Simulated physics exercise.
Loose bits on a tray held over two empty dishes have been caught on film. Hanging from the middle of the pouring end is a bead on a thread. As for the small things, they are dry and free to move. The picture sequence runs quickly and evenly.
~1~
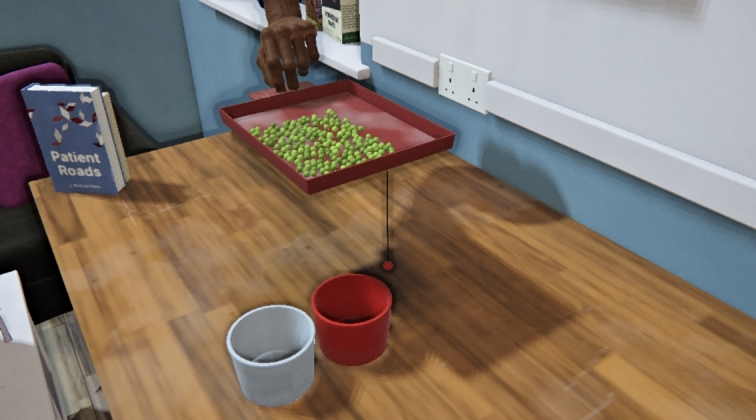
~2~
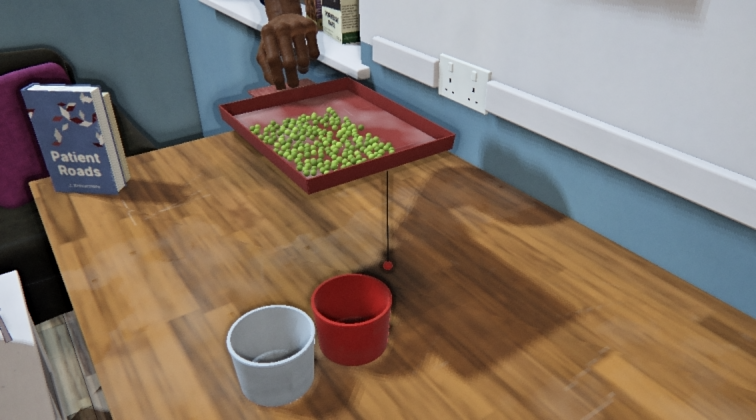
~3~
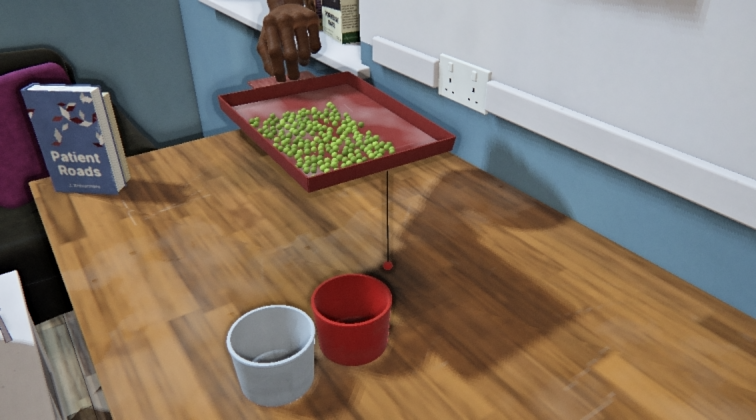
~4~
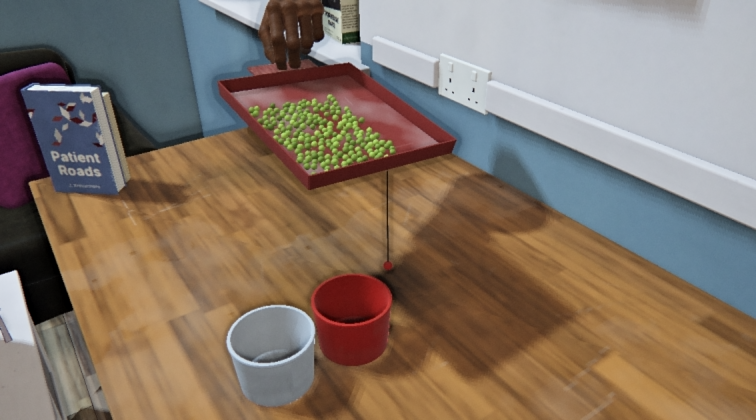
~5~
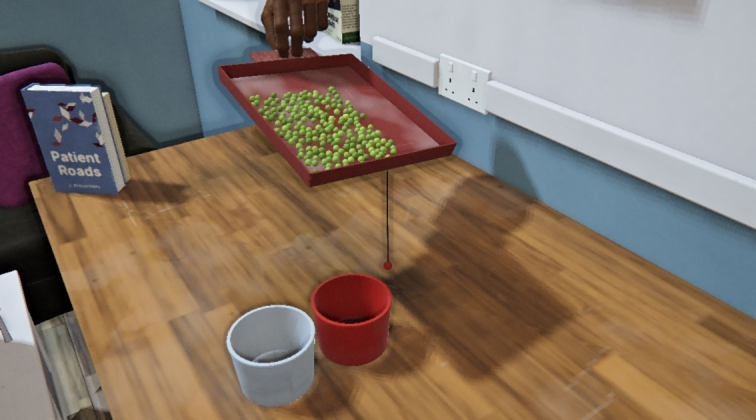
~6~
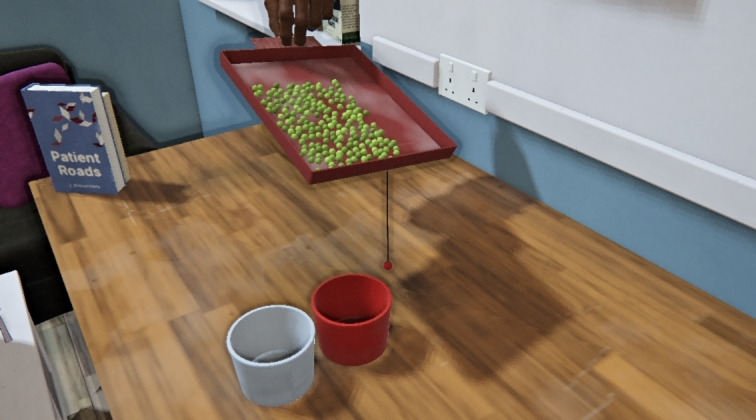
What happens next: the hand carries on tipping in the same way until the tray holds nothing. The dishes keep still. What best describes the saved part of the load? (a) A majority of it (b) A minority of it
Option b: A minority of it.
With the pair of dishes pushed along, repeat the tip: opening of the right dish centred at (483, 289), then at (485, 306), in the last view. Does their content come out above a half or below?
Taking them in turn, it's short of half and then short of half.
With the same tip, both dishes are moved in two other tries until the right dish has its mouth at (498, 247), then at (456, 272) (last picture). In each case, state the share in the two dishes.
First position: Some 60 %; second position: Some 60 %.
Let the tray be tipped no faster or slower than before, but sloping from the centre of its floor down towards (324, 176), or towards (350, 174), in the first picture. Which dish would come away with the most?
Note: Place 1, the dish at the right; place 2, the dish at the right.
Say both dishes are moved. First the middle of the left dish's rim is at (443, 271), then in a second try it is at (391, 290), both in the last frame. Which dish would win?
In the first try it's the one on the left, and in the second it's the one on the right.
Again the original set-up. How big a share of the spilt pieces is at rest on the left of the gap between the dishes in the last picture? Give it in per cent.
Left portion: Around 0 %.
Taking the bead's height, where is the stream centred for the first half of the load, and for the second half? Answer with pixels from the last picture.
The leading part at (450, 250), the rest of it at (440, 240).
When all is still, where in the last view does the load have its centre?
Near (461, 301).
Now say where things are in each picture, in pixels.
Corners of the pouring end (308, 179) and (453, 134), level; middle of the load (326, 145), dried peas; left dish (292, 377); right dish (373, 338); bead on its thread (388, 266), in the first frame.
Corners of the pouring end (308, 178) and (453, 134), level; middle of the load (326, 144), in the second frame.
Corners of the pouring end (309, 177) and (453, 136), tipped barely, lowest at the right corner; middle of the load (326, 140), in the third frame.
Corners of the pouring end (310, 174) and (454, 139), tipped a little, lowest at the right corner; middle of the load (327, 135), in the fourth frame.
Corners of the pouring end (311, 172) and (455, 142), tipped a little, lowest at the right corner; middle of the load (328, 130), in the fifth frame.
Corners of the pouring end (313, 170) and (455, 145), tipped clearly, lowest at the right corner; middle of the load (331, 126); left dish (292, 377); right dish (373, 338), in the sixth frame.
Just after the last frame, tray tipped steeply; almost all on the tray; just a few outside both; just a few in the air.
A moment on, tray tipped right over; the larger part on the tray; about a tenth outside both; about a tenth in the air.
Further on, tray tipped past a quarter turn; every one outside both.
When it is over, tray tipped past a quarter turn; not one in the left dish; not one in the right dish; every one outside both.
